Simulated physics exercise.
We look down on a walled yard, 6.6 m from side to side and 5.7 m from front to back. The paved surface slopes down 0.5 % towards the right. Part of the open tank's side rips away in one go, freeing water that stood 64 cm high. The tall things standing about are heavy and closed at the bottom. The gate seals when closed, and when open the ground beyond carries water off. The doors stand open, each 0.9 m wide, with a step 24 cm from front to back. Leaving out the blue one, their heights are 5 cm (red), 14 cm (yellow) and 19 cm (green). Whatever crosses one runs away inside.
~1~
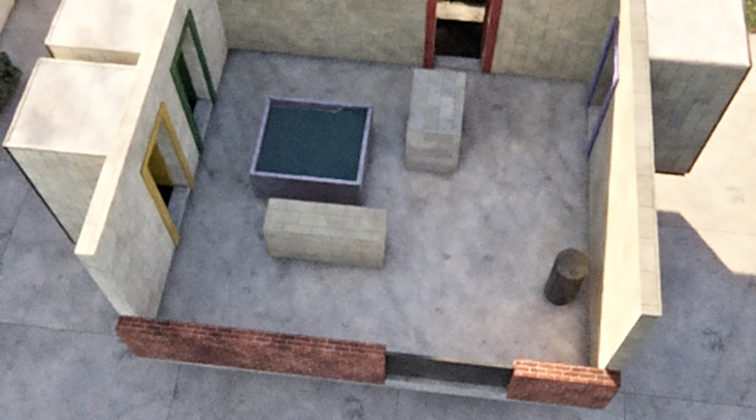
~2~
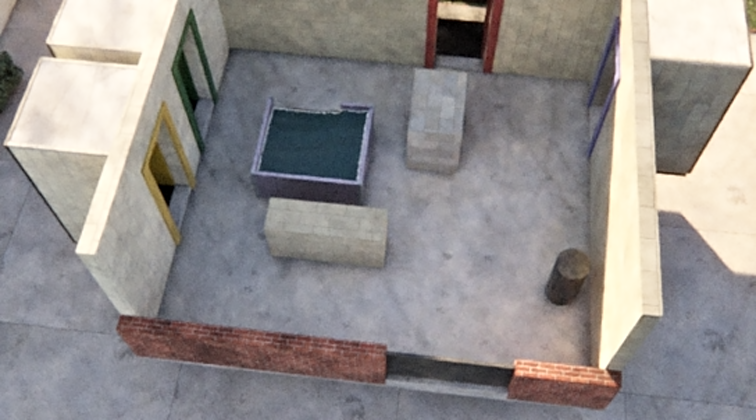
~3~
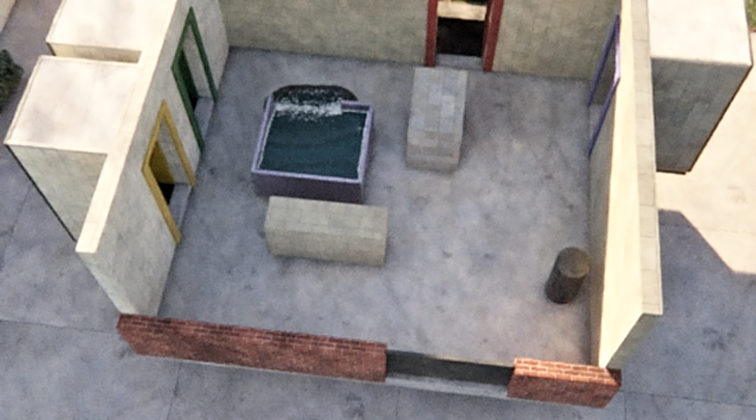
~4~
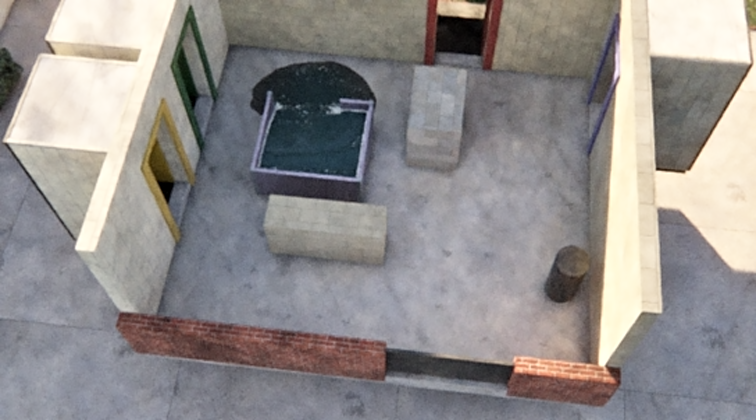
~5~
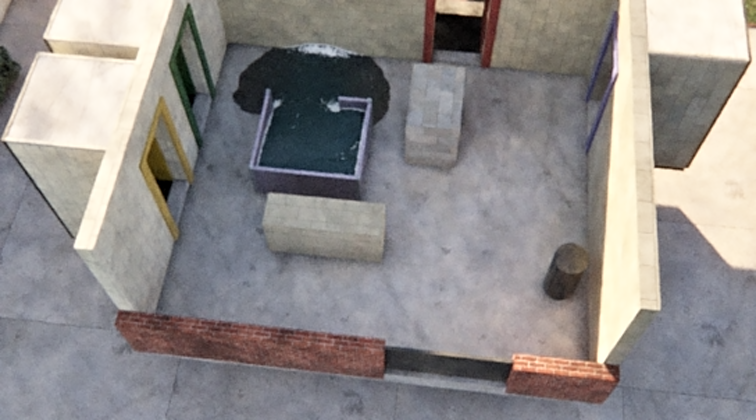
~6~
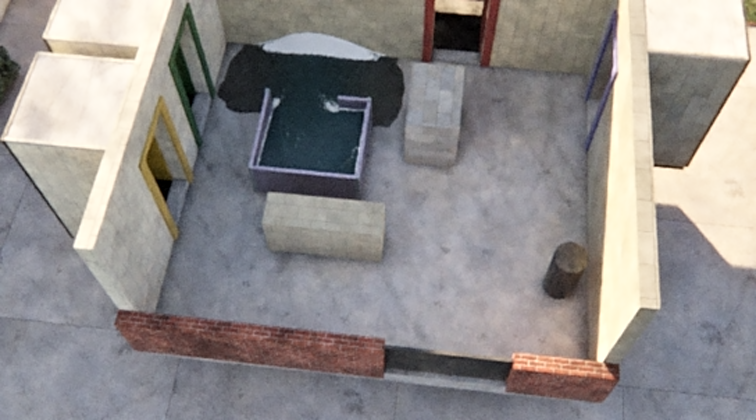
Water sits still in an open tank in a walled yard with blocks, a dark post and coloured doorways, then pours out over the far side. It spreads across the paving as a dark, widening pool behind the tank, reaching toward the back wall and out to both left and right.
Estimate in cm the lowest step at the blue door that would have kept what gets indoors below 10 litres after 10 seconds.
It would have to be roughly 12.5 cm high.
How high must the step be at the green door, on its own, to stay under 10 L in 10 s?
Roughly 7.0 cm at green.
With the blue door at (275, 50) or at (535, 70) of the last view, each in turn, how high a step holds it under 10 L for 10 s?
Roughly 29 and 7.0 cm.
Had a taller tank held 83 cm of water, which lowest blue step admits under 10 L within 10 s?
About 17 cm.
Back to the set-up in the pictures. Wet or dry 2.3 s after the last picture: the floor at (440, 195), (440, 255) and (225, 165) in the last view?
In that order: Still dry, dry, wet.
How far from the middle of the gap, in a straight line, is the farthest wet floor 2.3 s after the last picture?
Roughly 5.0 m.
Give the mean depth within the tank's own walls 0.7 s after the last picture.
Some 33 cm.
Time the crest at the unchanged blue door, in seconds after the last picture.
At about 2.4 s.
Then, 0.7 s after the last picture water covers 15 % of the floor, deepest (50 cm) near (226, 46); it has not reached the blue door.
Then, 2.3 s after the last picture water covers 40 % of the floor, deepest (21 cm) near (299, 77); 16 cm at the blue door, 3 litres in over its 8 cm step.
Then, 9.3 s after the last picture water covers 95 % of the floor, deepest (11 cm) near (570, 310); 6 cm at the blue door, 48 litres in over its 8 cm step.
At the blue door as built, the water peaked near 16 cm, 2.3 s after the last picture.
With a step of 11.5 cm, 14 litres would have come in within the 10 s; with 15.5 cm, 2 litres. So under 10 litres takes about 12.5 cm.
